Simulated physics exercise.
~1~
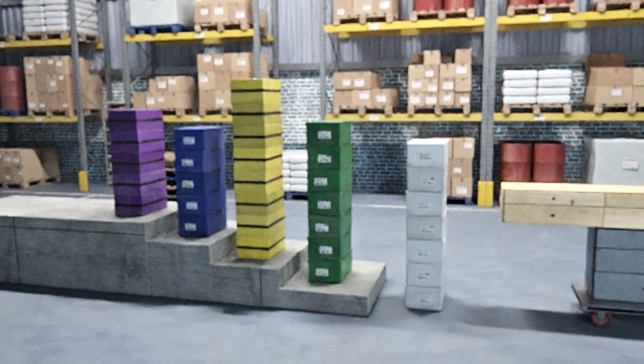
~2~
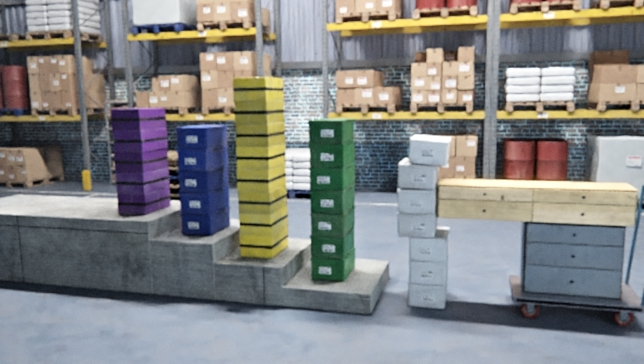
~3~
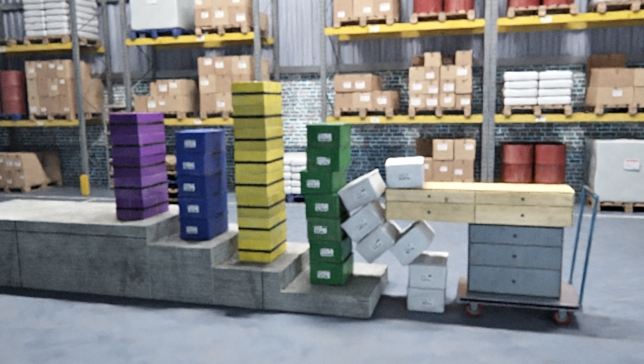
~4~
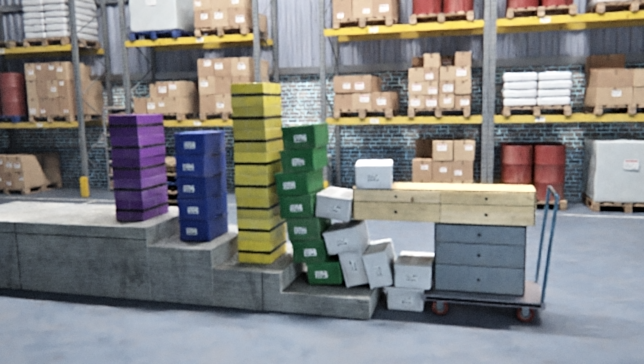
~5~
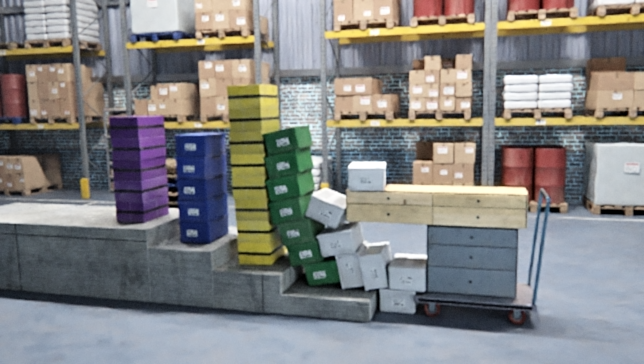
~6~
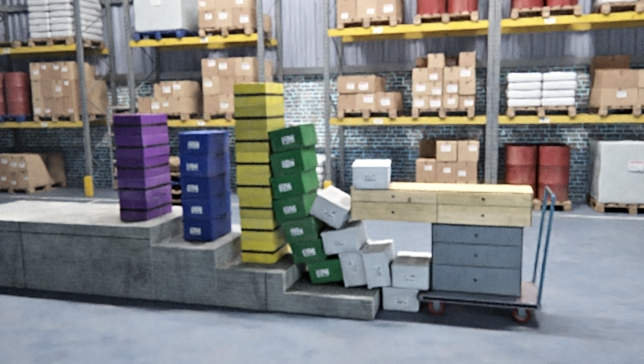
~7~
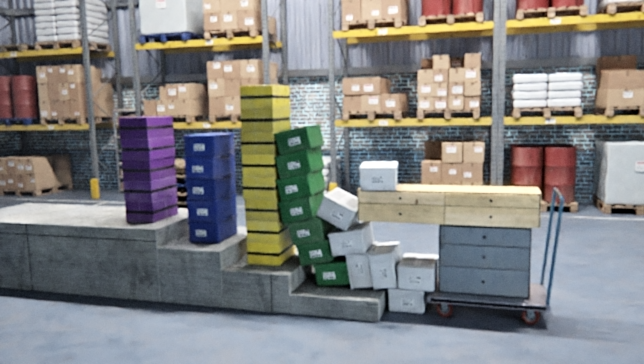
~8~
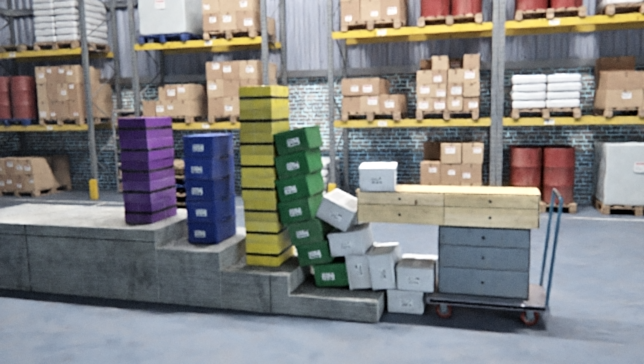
At the start, purple, blue, yellow and green stacks of boxes stand on descending concrete steps in a warehouse, with a pale stack on the floor beside them. A trolley carrying grey drawers and a long, jutting wooden case rolls in from the right, and the case pushes into the pale stack. The pale boxes buckle and tumble leftward against the green stack. As the trolley keeps moving, the green boxes shift left and tilt against the yellow stack. The trolley stops, leaving the green column leaning but not toppled, pale boxes heaped beneath the case and one resting on top, while the blue and purple stacks remain in place.
